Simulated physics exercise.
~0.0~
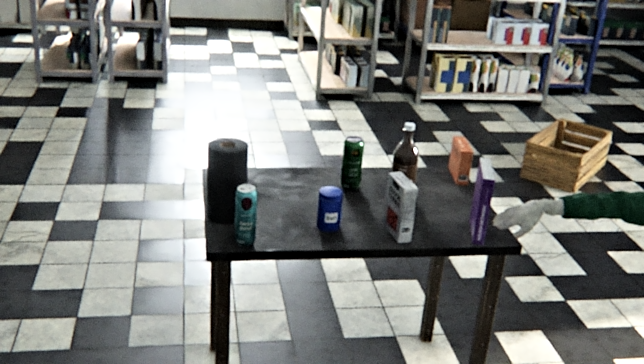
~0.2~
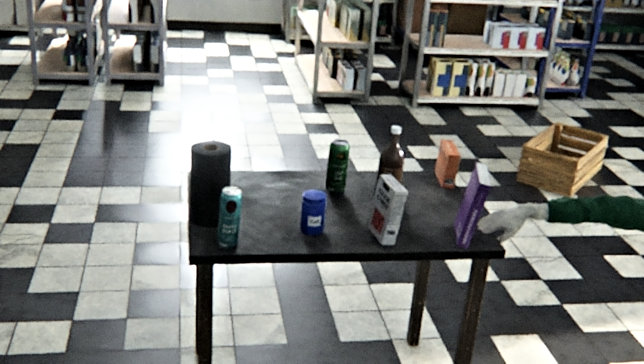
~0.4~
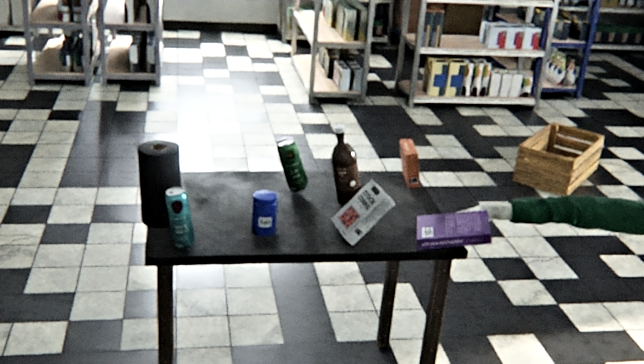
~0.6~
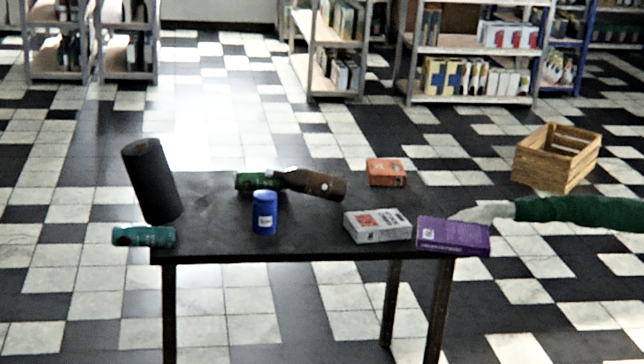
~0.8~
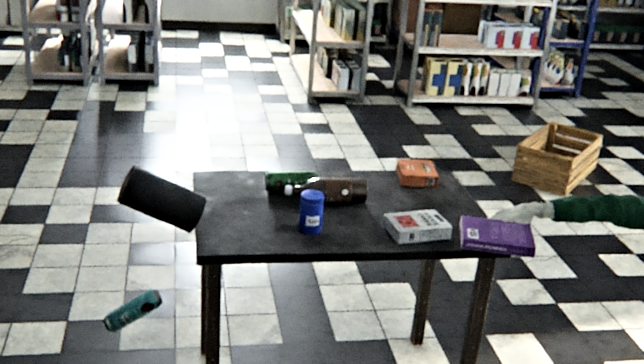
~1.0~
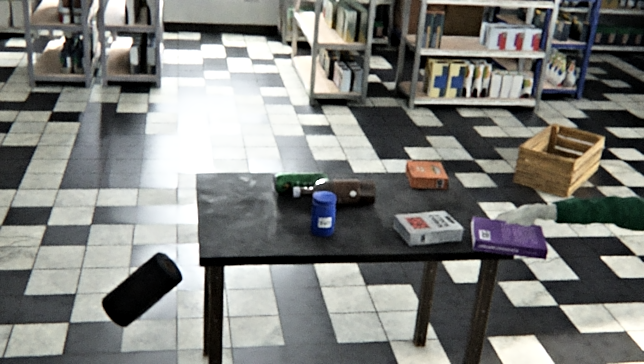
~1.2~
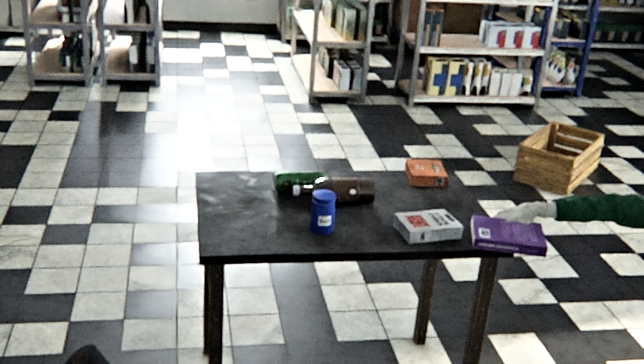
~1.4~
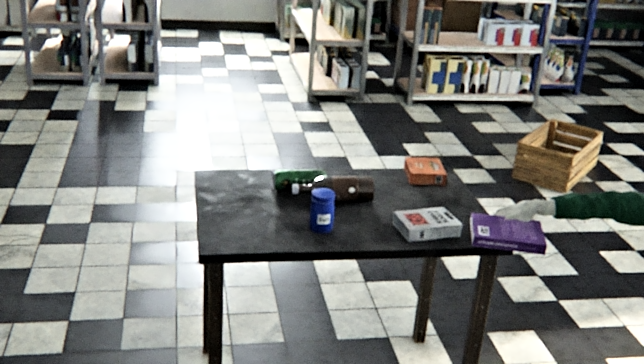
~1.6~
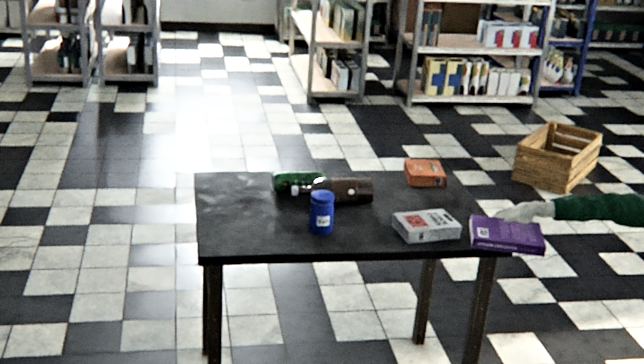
A dark table holding eight upright objects slides left across a black-and-white tiled floor, seen from slightly above by a gently swaying camera. A black roll and turquoise can stand at left, a blue jar, green can and brown bottle near the middle, and white, orange and purple boxes at right, beside a gloved, green-sleeved arm. As the table shifts, nearly everything tips over, then it moves back right. The turquoise can and then the roll drop off the left edge and out of view. The blue jar still stands among five toppled objects.
